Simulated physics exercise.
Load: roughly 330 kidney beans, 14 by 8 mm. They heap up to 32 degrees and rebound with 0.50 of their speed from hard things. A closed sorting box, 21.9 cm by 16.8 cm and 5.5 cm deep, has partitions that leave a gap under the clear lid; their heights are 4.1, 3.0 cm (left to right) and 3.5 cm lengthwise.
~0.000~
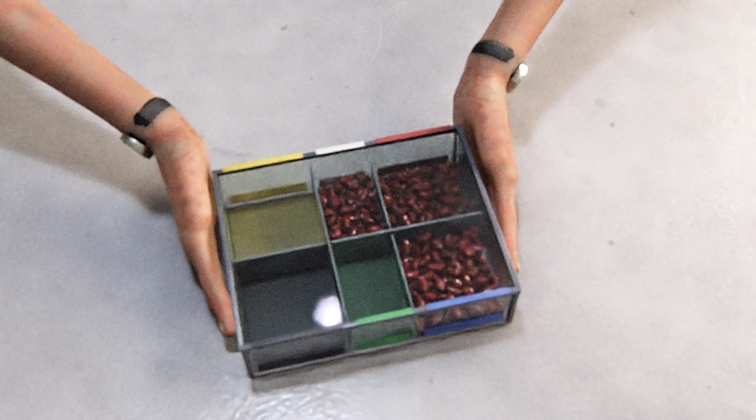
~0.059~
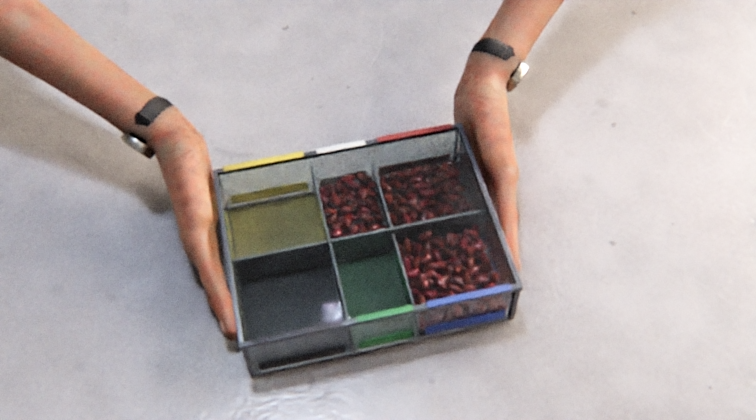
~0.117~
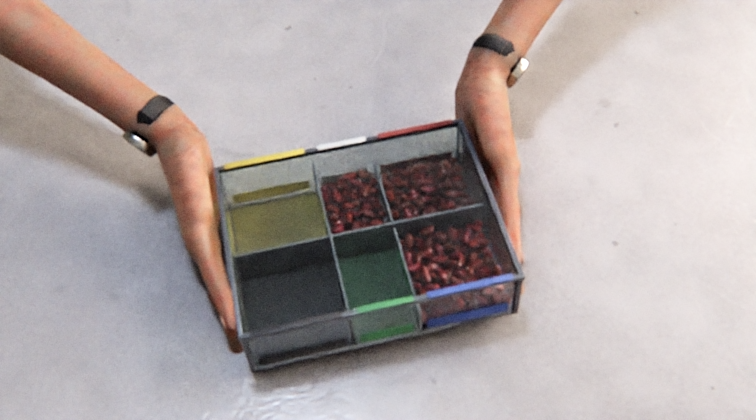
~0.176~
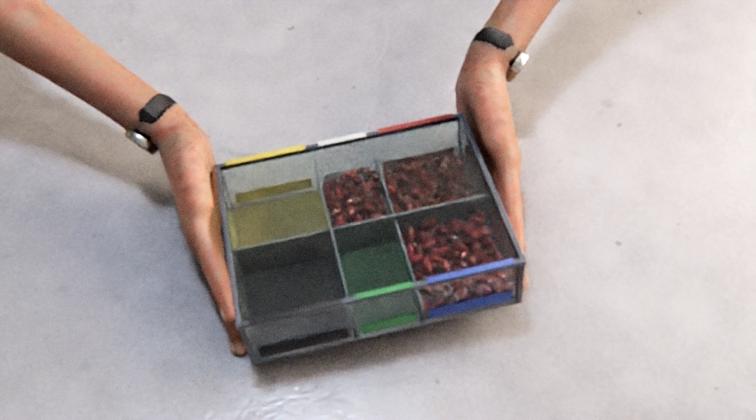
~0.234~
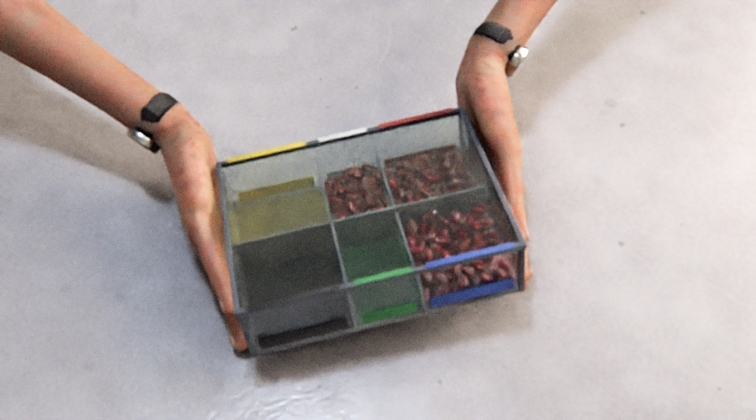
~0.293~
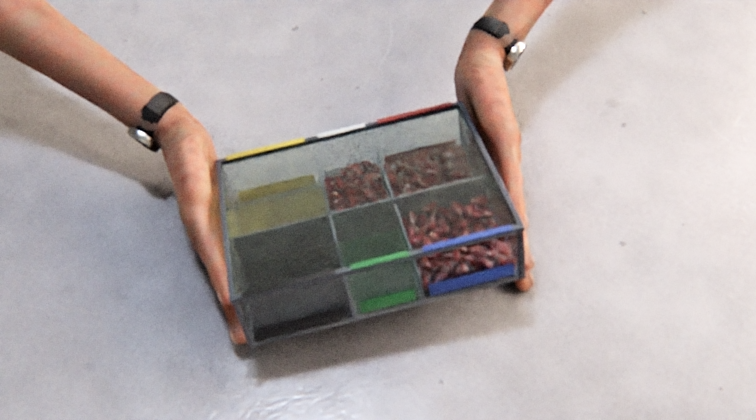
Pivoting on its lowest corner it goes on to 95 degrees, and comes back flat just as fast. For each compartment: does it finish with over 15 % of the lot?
Red: Yes, blue: No, green: No, yellow: No, white: Yes, black: No.
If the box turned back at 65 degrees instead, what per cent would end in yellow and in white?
In that case yellow 0; white 30.
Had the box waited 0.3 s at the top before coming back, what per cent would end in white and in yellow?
In that case white 40, yellow 5.
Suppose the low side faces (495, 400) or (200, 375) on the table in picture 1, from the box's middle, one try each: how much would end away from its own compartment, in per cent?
About 40 and 70 per cent.
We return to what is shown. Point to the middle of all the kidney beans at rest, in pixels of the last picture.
Around (399, 195).
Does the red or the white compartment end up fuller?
It is the red one.
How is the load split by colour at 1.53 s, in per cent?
Red 40, blue 25, green 0, yellow 0, white 35, black 0.
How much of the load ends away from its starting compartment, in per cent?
About 30 per cent.
After 1.53 s, tilt 95 degrees; red 40 %, blue 25 %, white 35 %.
Then, at 2.36 s, tilt 43 degrees; red 50 %, blue 10 %, yellow 5 %, white 40 %.
Then, at 3.20 s, tilt 0 degrees; red 50 %, blue 10 %, yellow 5 %, white 40 %.
In the end, at 3.7 s, red 50 %, blue 10 %, green 0 %, yellow 5 %, white 40 %, black 0 %.
